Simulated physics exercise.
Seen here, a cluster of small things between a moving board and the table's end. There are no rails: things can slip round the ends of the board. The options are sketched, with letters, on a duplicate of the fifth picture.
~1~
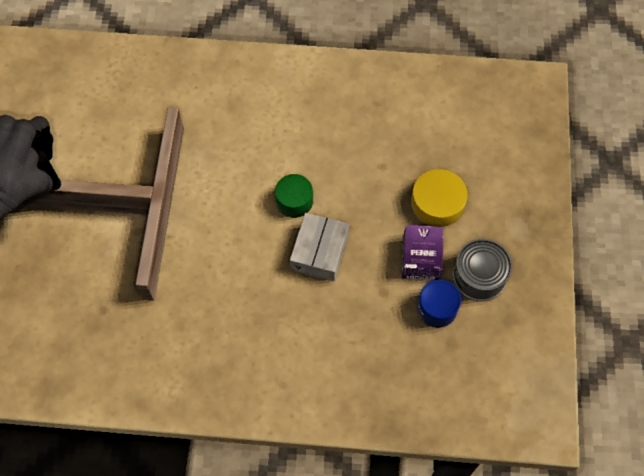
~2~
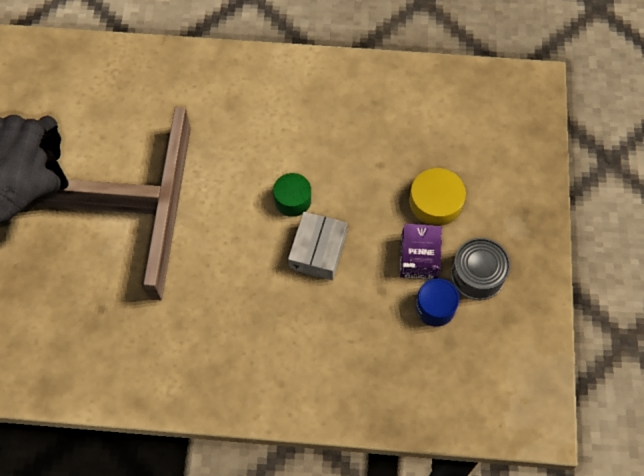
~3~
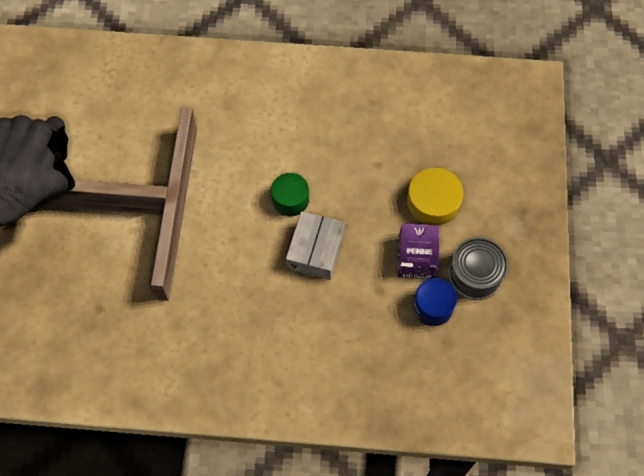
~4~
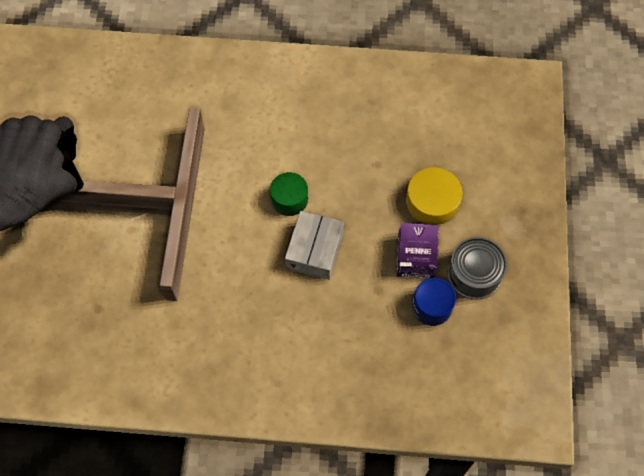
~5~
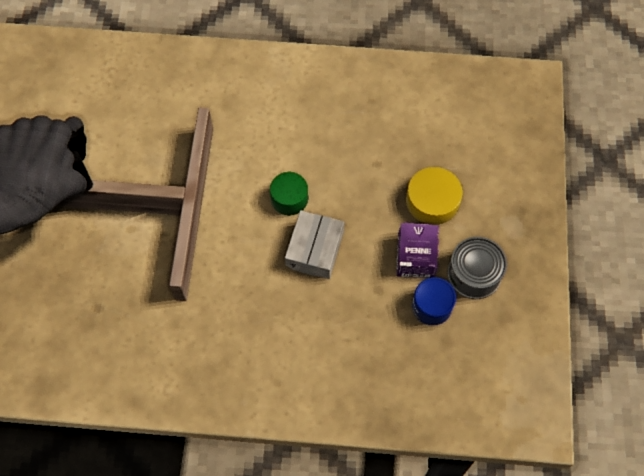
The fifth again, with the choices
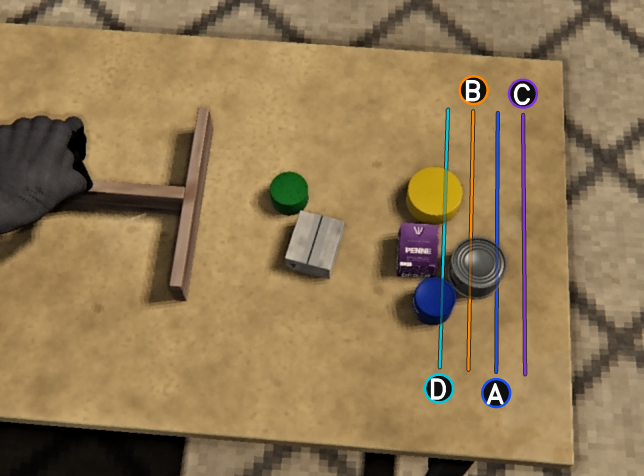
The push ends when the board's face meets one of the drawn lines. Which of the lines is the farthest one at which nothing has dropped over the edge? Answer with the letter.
D is the last safe line.
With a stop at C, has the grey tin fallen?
By then, yes.
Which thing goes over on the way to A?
The grey tin.
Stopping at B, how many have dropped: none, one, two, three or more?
In all, one.
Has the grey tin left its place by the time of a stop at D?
Yes.
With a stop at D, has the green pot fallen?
No.
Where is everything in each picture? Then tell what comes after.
Blue jar (439, 304); purple packet (422, 253); white box (320, 247), in the first picture.
Board (165, 192); yellow pot (437, 197), in the second picture.
Board (172, 192); green pot (290, 195), in the third picture.
Board (181, 193); purple packet (417, 251), in the fourth picture.
Board (190, 193); yellow pot (434, 196); grey tin (477, 268); green pot (289, 194), in the fifth picture.
On the marked copy, A at (497, 234); B at (471, 232); C at (524, 236); D at (444, 230).
Taking D. A third of the way, board (281, 200); green pot (309, 195); grey tin (477, 268).
Two thirds of the way, board (372, 206); grey tin (488, 269); purple packet (441, 253).
When it is over, board (443, 212); grey tin (560, 275); purple packet (512, 259); nothing has fallen.
As for the rest, A drops the grey tin; B drops the grey tin; C drops the grey tin and purple packet.
